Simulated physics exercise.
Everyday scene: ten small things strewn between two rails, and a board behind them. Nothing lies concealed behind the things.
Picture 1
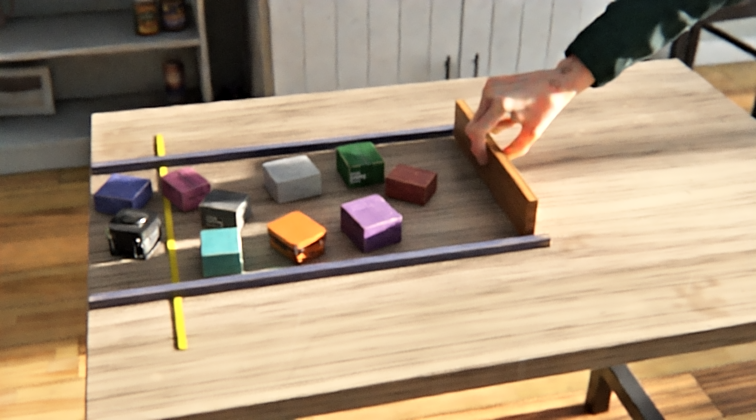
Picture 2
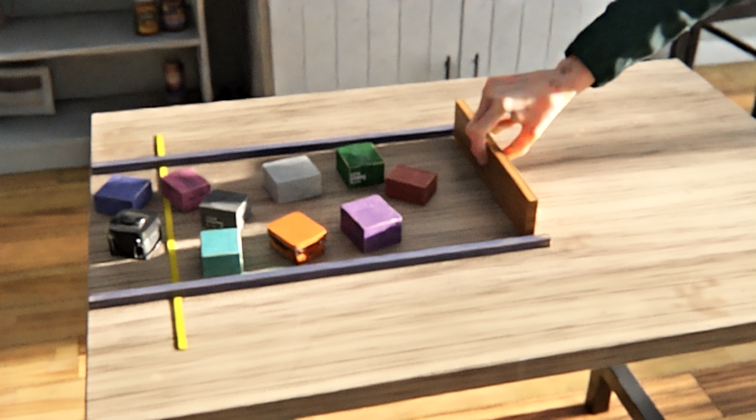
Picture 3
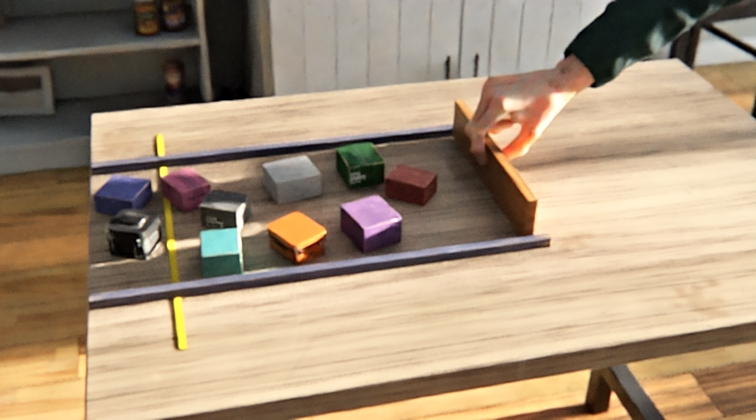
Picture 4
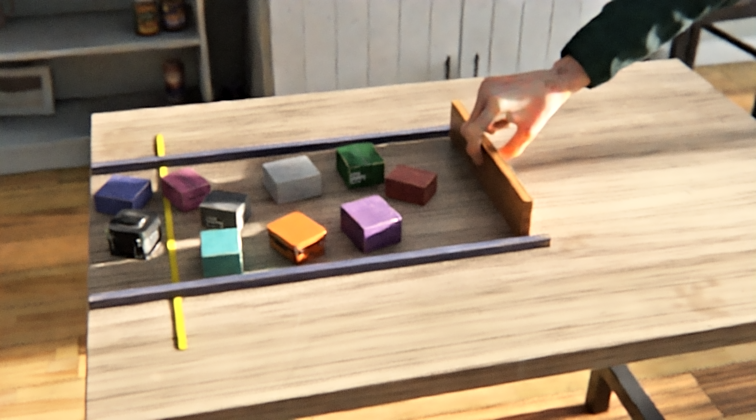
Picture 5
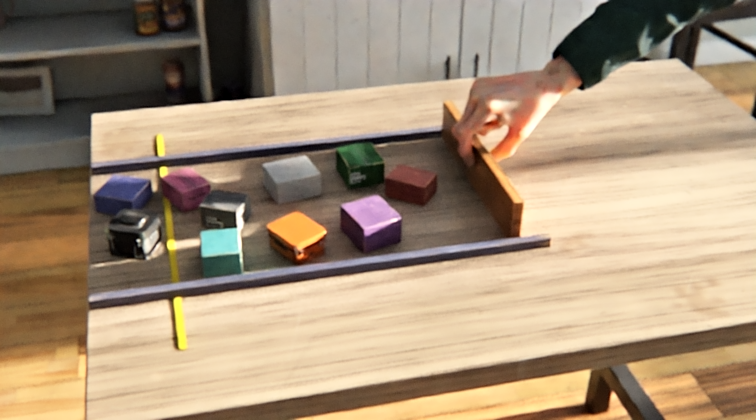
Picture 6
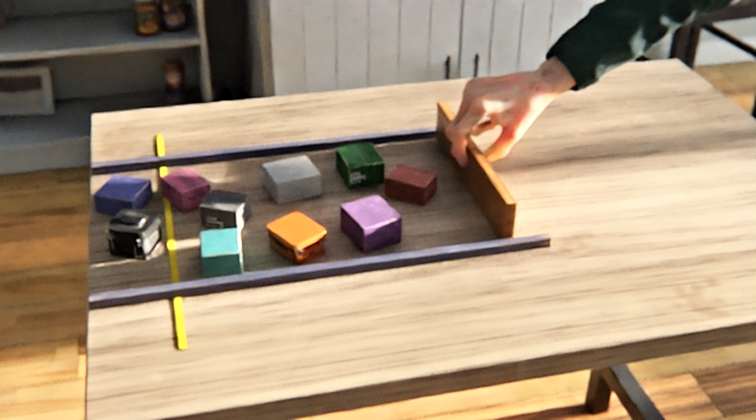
A hand in a dark green sleeve grips an upright brown board on a pale wooden table, seen from above at an angle in a sunlit room with shelves behind. Between two bluish rails lie ten small blocks and boxes, blue, black and pink near a yellow strip at left, turquoise, orange, grey, purple, green and red rightward. The hand, still at first, slides the board slightly left, touching nothing, while the camera stays fixed.
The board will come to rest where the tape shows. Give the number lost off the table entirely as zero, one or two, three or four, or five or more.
You'd see three or four of the bits go off the end there.
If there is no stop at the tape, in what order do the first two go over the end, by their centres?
Order, earliest first: Blue block, then pink box.
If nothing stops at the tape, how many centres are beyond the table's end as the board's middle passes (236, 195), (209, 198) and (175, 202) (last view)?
Going through the three places, I get 1, 1 and 4.
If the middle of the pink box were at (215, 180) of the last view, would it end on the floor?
From that start, the object then does not stay.
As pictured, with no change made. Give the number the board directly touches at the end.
3.
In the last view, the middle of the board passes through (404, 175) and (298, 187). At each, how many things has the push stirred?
2 by the first point, 7 by the second.
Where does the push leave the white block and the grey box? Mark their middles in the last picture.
The white block finishes at (100, 194); the grey box finishes at (113, 229).
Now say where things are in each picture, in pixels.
Blue block (124, 195); black case (135, 233); pink box (186, 189); board (492, 165); tape (169, 224), in the first frame.
Black case (135, 233); board (492, 165), in the second frame.
Pink box (187, 190); red block (411, 184), in the third frame.
Blue block (124, 196); purple block (371, 224), in the fourth frame.
Black case (135, 233); turquoise block (221, 252), in the fifth frame.
Blue block (124, 196); black case (135, 233); pink box (187, 190); board (472, 167); tape (169, 224), in the sixth frame.
A little later, none off yet; blue block at rest near (124, 196); black case at rest near (135, 233); pink box at rest near (187, 190).
When it is over, the number that fall off is three or four; down, turquoise block, pink box, black case and blue block.
